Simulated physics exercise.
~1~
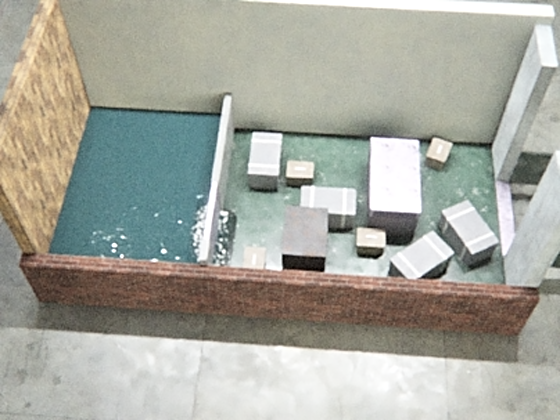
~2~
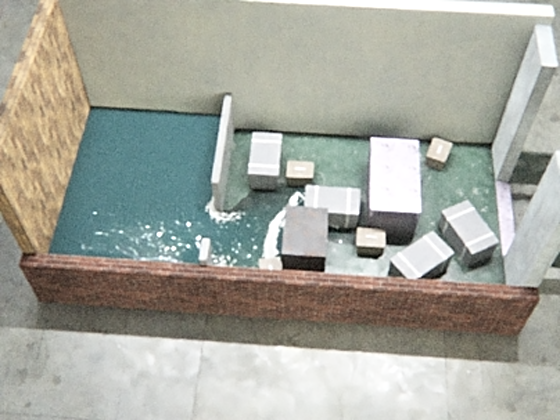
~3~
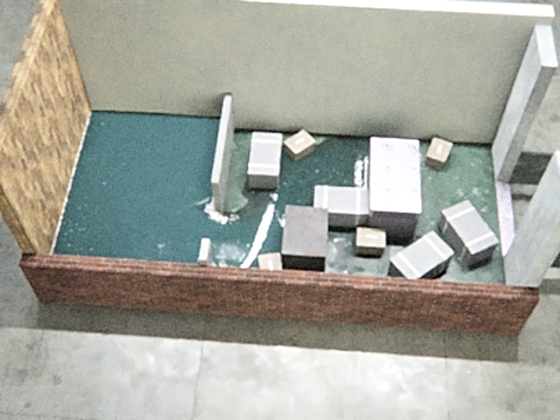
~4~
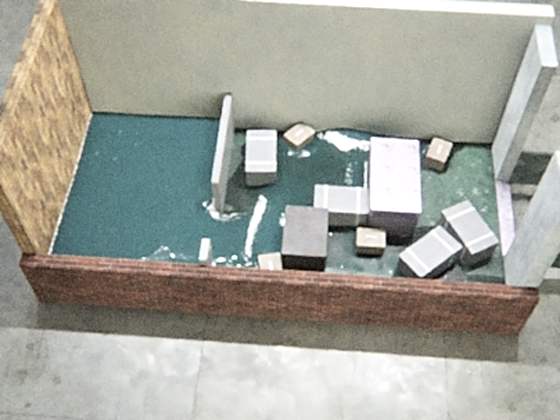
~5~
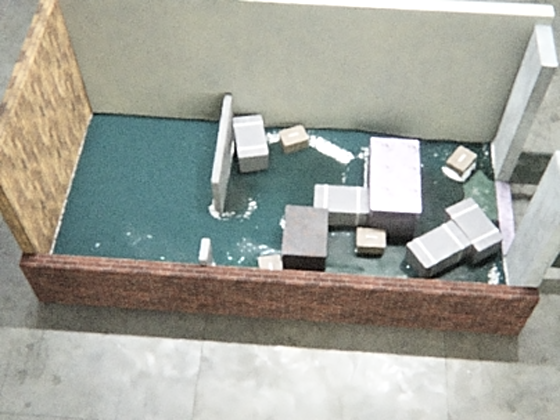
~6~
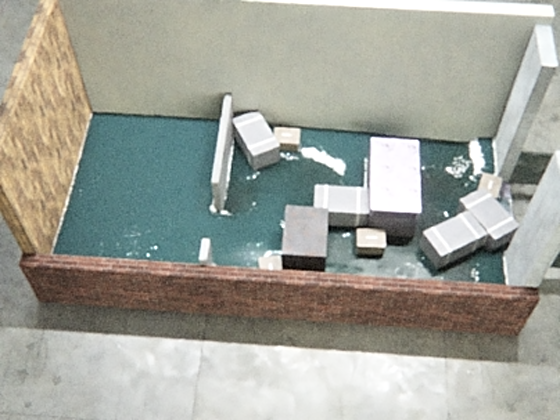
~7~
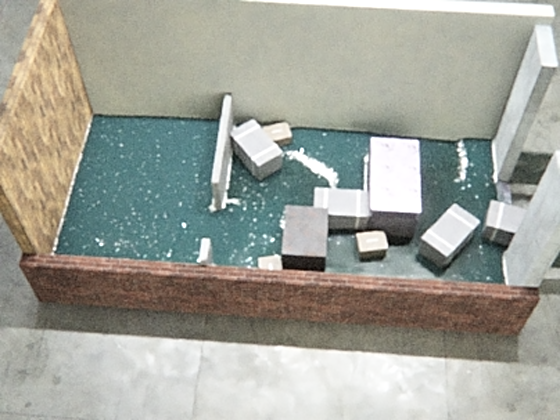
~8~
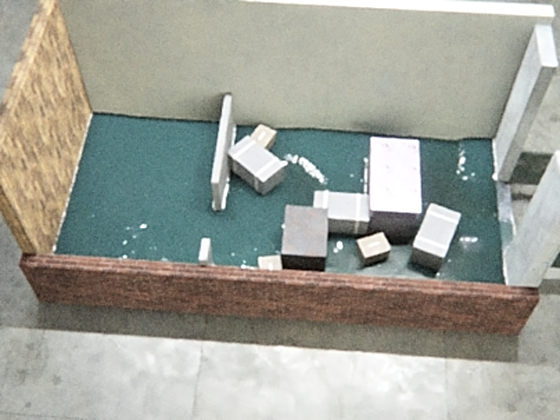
Two adjoining rooms, seen from above, have teal water filling the left one, while pale trunks and small brown boxes sit scattered across the right. Water spills through the gap in the dividing wall and spreads between the boxes with white foam. As it reaches the far side, a small box by the back wall drifts, and the pale trunk beside it turns toward the divider. On the right, a small box and a trunk slide to the opening and pass out of sight. At the end, water covers both rooms, another trunk has swung round near the exit, and the large blocks remain in place.
